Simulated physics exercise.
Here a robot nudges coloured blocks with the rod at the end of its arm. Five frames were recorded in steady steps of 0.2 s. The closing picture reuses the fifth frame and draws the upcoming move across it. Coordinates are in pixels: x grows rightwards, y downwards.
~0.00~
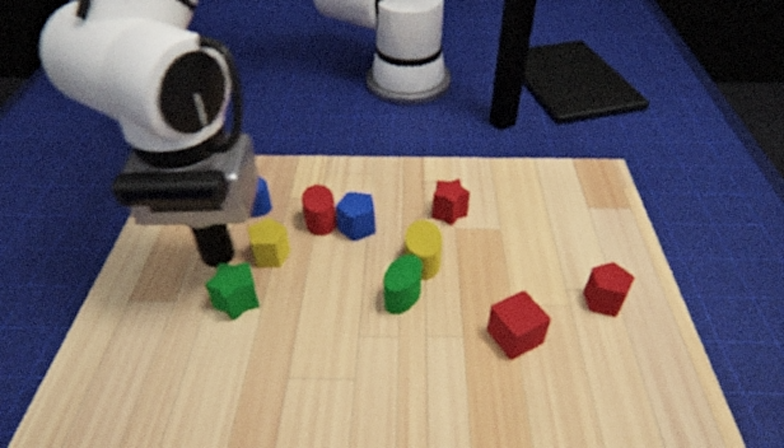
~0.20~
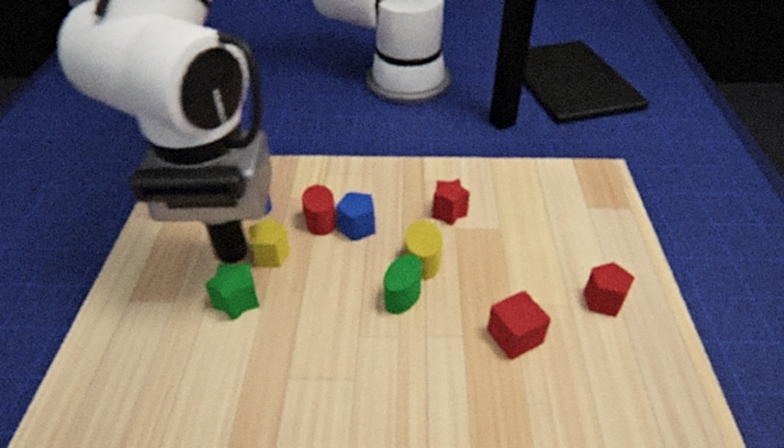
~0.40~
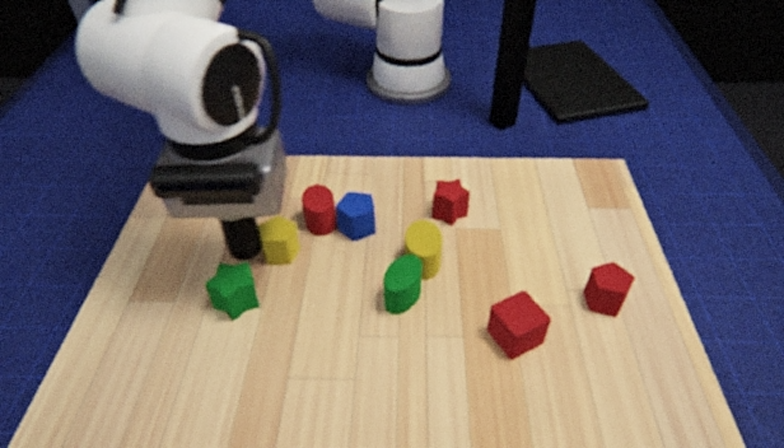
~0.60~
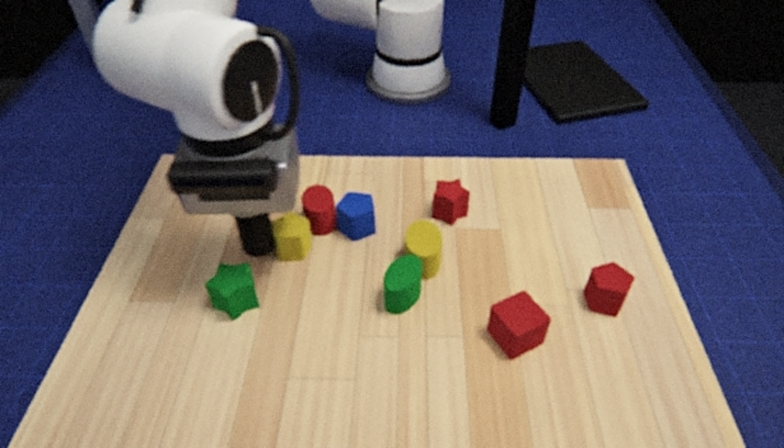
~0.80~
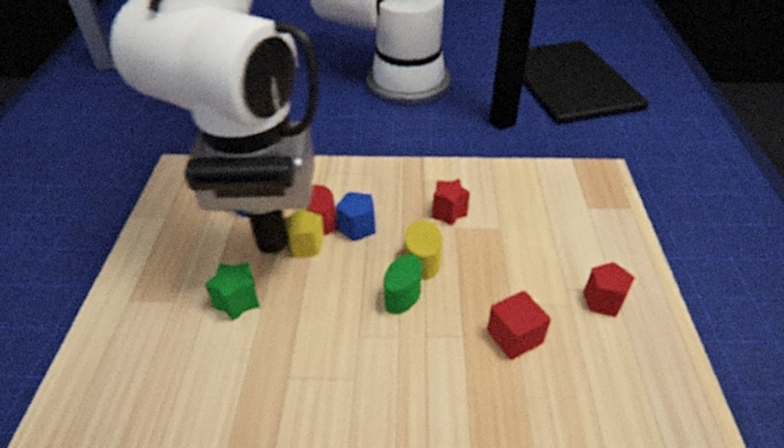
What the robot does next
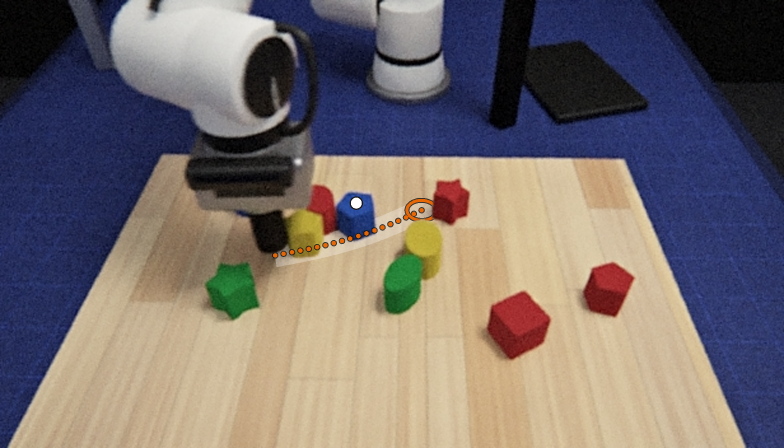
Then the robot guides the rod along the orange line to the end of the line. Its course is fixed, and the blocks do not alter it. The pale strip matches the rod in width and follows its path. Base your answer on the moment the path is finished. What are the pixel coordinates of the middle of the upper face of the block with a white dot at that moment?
Expect it around (458, 155).
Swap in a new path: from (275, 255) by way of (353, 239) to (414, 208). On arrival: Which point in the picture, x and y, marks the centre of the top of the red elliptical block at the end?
Near (331, 185).
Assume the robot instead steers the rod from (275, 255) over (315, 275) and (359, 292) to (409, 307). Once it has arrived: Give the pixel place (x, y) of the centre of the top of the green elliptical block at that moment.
That would be at about pixel (441, 273).
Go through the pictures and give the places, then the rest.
Lower end of the rod (219, 256), tops of blocks, yellow pentagonal block (266, 231), red elliptical block (318, 197), blue pentagonal block (356, 203), yellow elliptical block (424, 237), red star-shaped block (451, 189), in the first frame.
Rod (233, 253), blocks as before, in the second frame.
Rod (246, 249), yellow pentagonal block (276, 229), in the third frame.
Rod (259, 246), yellow pentagonal block (289, 225), in the fourth frame.
Rod (272, 243), yellow pentagonal block (302, 221), red elliptical block (318, 197), blue pentagonal block (356, 203), yellow elliptical block (424, 237), red star-shaped block (451, 189), in the fifth frame.
The drawn path runs from (275, 255) through (354, 237) to (422, 210); the dot is on the blue pentagonal block.
What follows on the original path. One third of the way, rod (328, 232); yellow pentagonal block (353, 204), turned 35° anticlockwise; red elliptical block (331, 185), turned 60° anticlockwise; blue pentagonal block (383, 193), turned 20° clockwise.
Two thirds of the way, rod (379, 216); yellow pentagonal block (400, 188), turned 40° anticlockwise; red elliptical block (331, 185), turned 60° anticlockwise; blue pentagonal block (425, 175), turned 15° clockwise.
At the end, rod (422, 198); yellow pentagonal block (437, 169), turned 50° anticlockwise; red elliptical block (331, 185), turned 60° anticlockwise; blue pentagonal block (458, 155); yellow elliptical block not moved; red star-shaped block (458, 187), turned 40° clockwise.
